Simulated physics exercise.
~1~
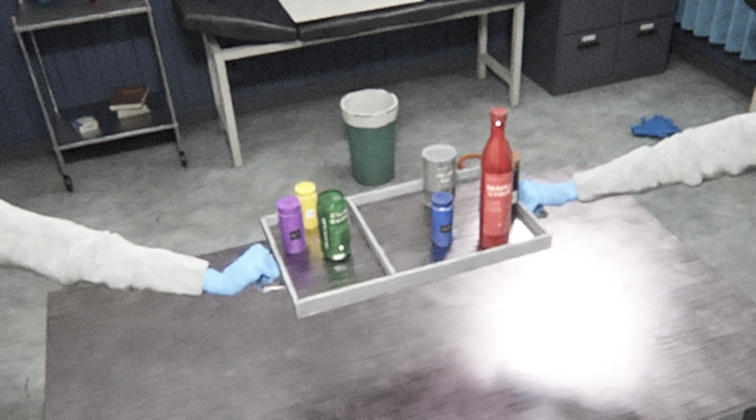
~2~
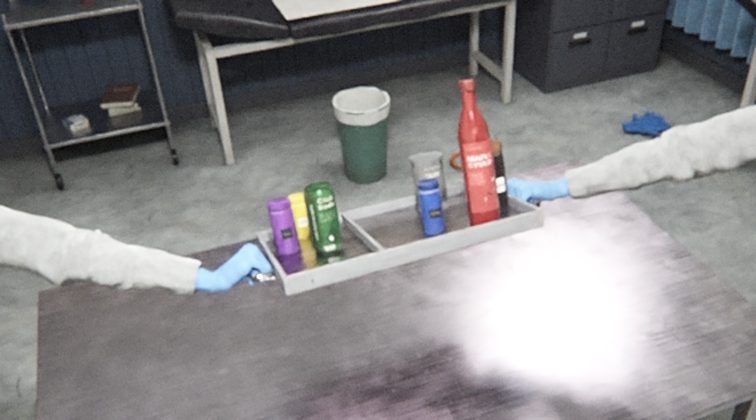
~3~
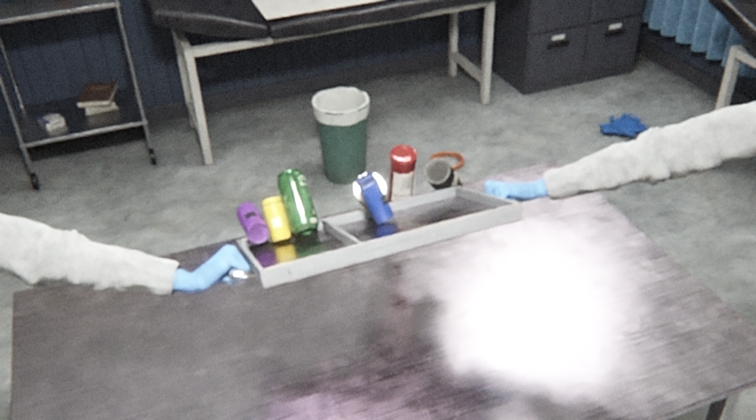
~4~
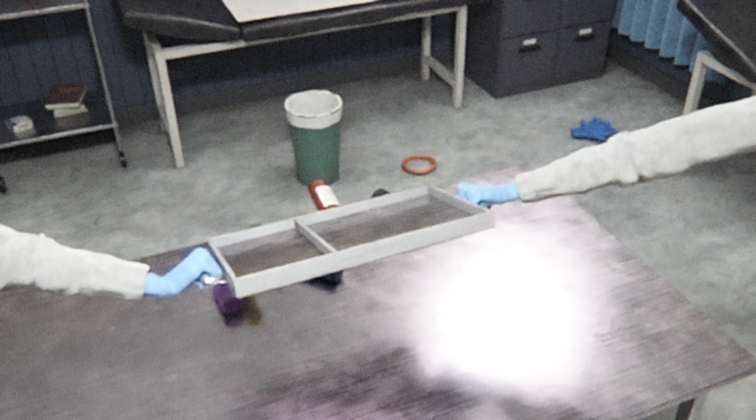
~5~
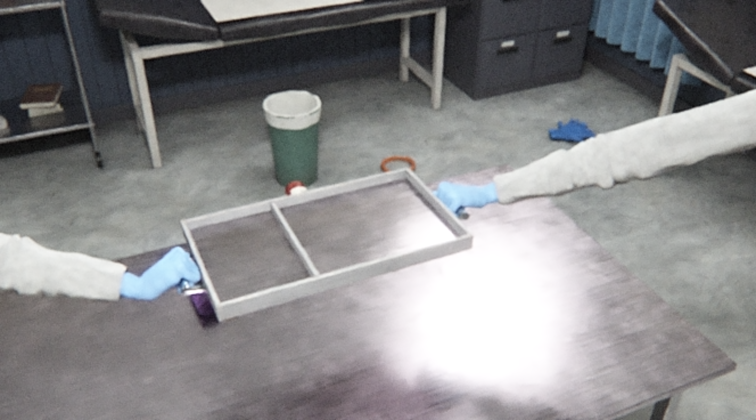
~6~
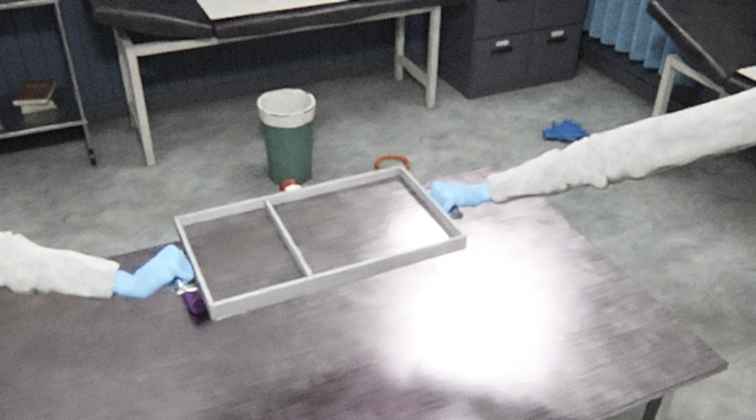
Two blue-gloved hands hold a divided grey tray of bottles and containers above a dark table, seen from above in a room with a green bin and trolley behind. Purple, yellow and green containers stand in the left section; a blue one, a grey tin, a tall red bottle and a dark container stand in the right. The far edge dips, and the containers lean. The red bottle and grey tin pitch over the far side, then the rest topple and slide off. The hands level the emptied tray, leaving the red and purple items lying below, partly hidden.
